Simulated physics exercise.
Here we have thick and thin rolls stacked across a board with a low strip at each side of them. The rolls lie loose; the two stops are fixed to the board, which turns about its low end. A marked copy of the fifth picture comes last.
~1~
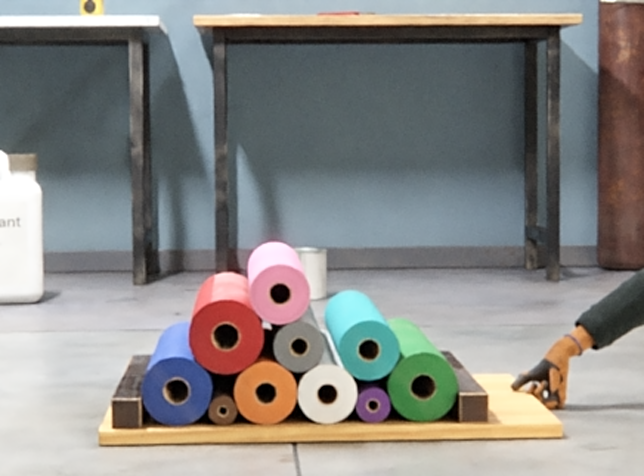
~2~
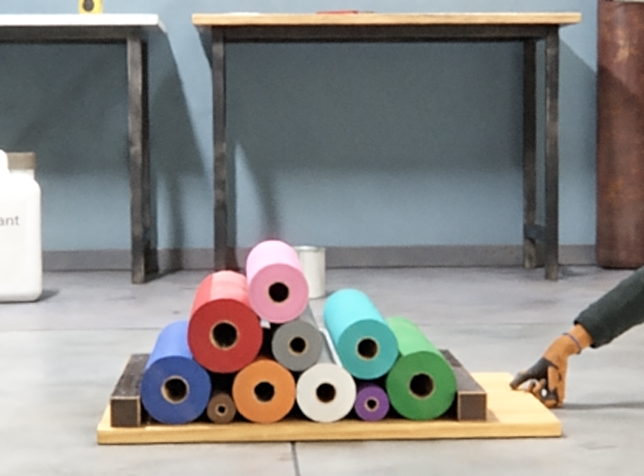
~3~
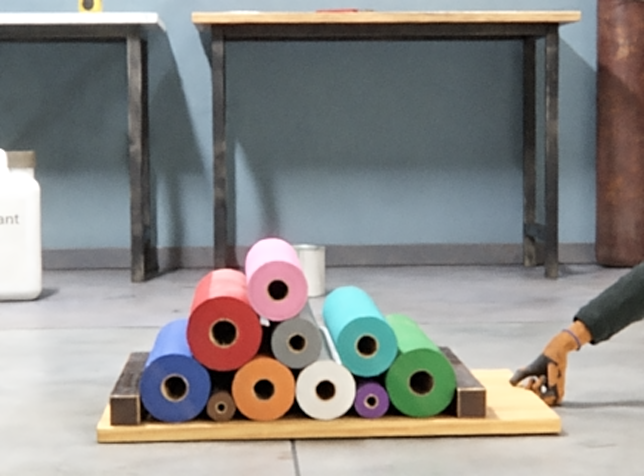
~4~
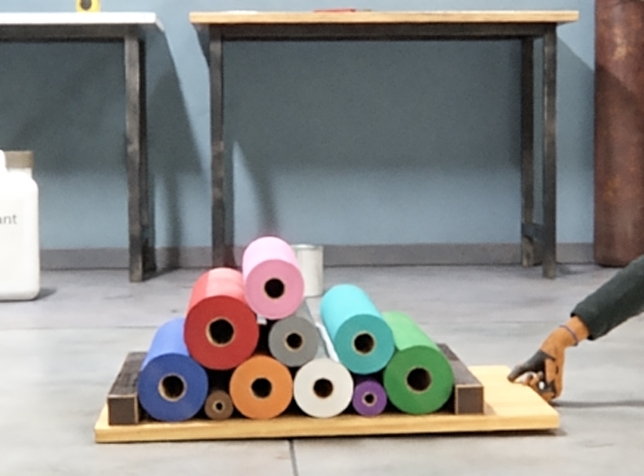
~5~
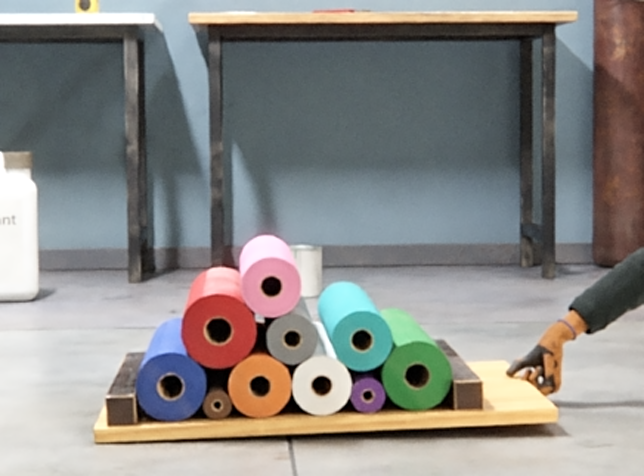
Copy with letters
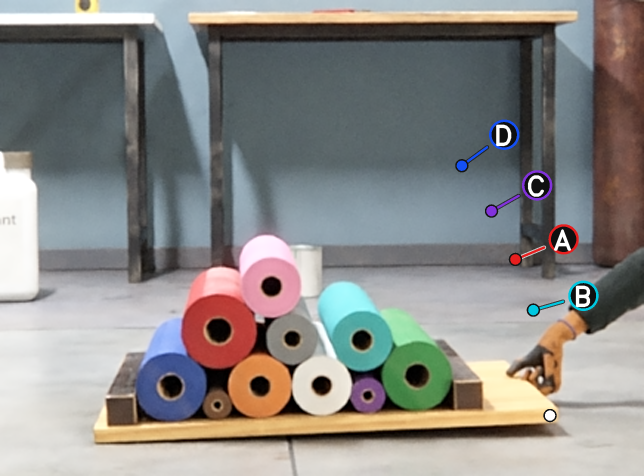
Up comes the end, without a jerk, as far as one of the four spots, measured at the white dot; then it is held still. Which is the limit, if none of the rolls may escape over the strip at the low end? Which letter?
The highest mark that will do is D.
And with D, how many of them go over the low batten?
With D, none.
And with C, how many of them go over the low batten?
The count is none.
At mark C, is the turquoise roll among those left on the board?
Yes, with C.
On the marked copy, A at (515, 259); B at (533, 310); C at (491, 211); D at (462, 166); the white dot at (550, 415).
With D. Early on, board at 20°.
Further on, board at 36°.
At the end, board at 36°, none over the low batten.
As for the rest, A none over the low batten; B none over the low batten; C none over the low batten.
